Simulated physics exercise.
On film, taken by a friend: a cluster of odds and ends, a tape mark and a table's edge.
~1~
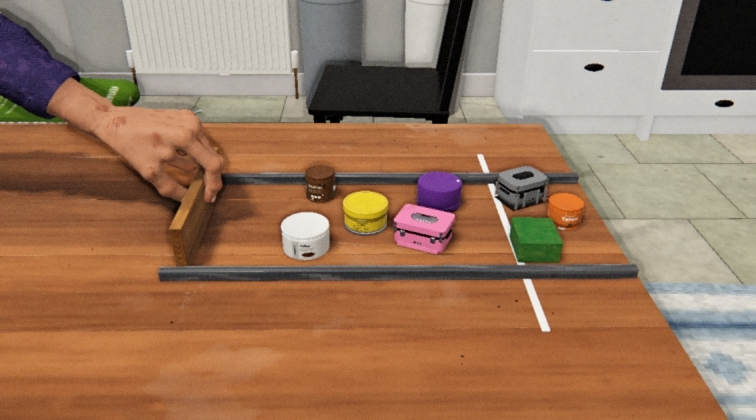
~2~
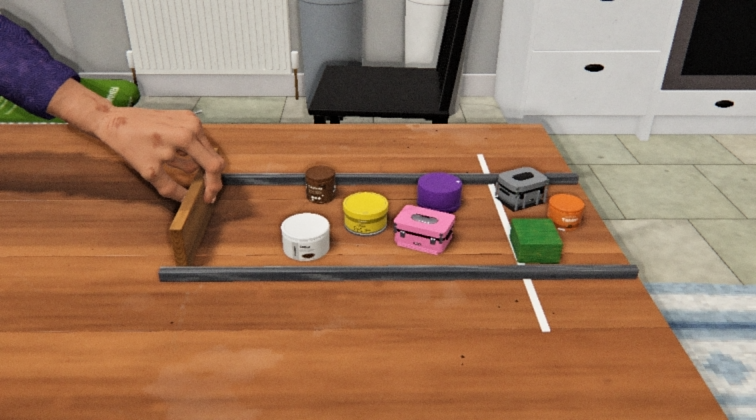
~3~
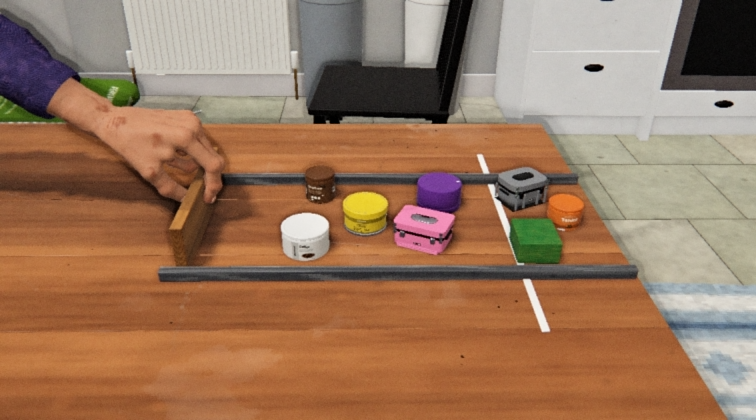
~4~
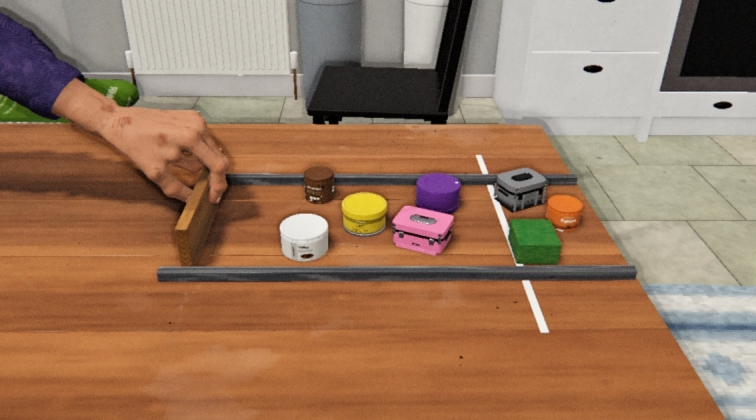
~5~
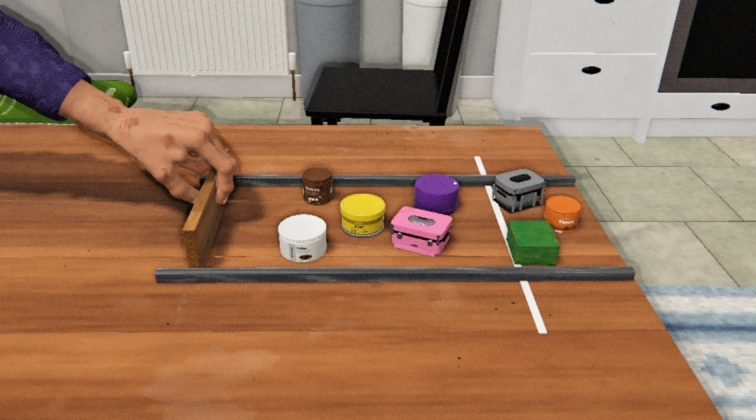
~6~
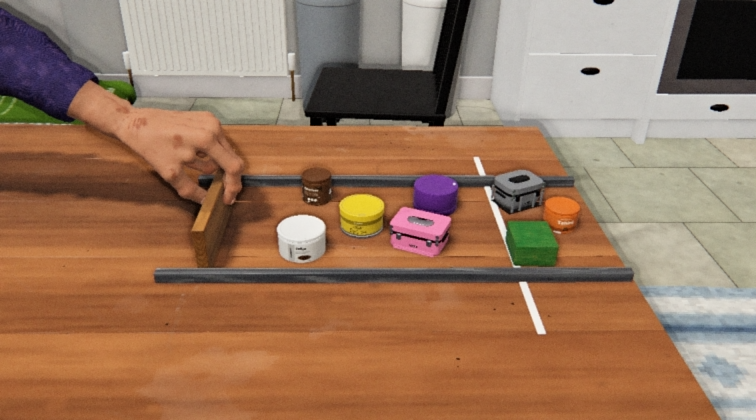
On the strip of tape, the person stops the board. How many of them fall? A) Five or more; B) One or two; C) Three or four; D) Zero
D, zero.
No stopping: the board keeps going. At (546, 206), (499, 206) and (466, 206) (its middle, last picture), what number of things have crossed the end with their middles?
In order of the places given, that's 4, 0 and 0.
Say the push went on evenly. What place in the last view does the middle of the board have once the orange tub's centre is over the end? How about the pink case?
Around (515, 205) first and around (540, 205) second.
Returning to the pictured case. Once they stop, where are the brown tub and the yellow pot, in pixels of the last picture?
Reading them off: First (504, 182); then (521, 209).
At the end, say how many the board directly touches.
Total: 3.
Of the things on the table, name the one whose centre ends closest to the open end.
The grey case.
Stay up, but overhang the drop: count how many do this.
That would be 3.
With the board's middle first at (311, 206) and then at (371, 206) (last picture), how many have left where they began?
First 2, then 4.
Early on, none off yet; orange tub at rest near (561, 215); grey case at rest near (517, 191); green block at rest near (531, 243).
A while later, none off yet; orange tub at rest near (561, 215); grey case travelled about its own width near (542, 190); green block travelled about its own width near (569, 248).
Finally, the number that fall off is zero.
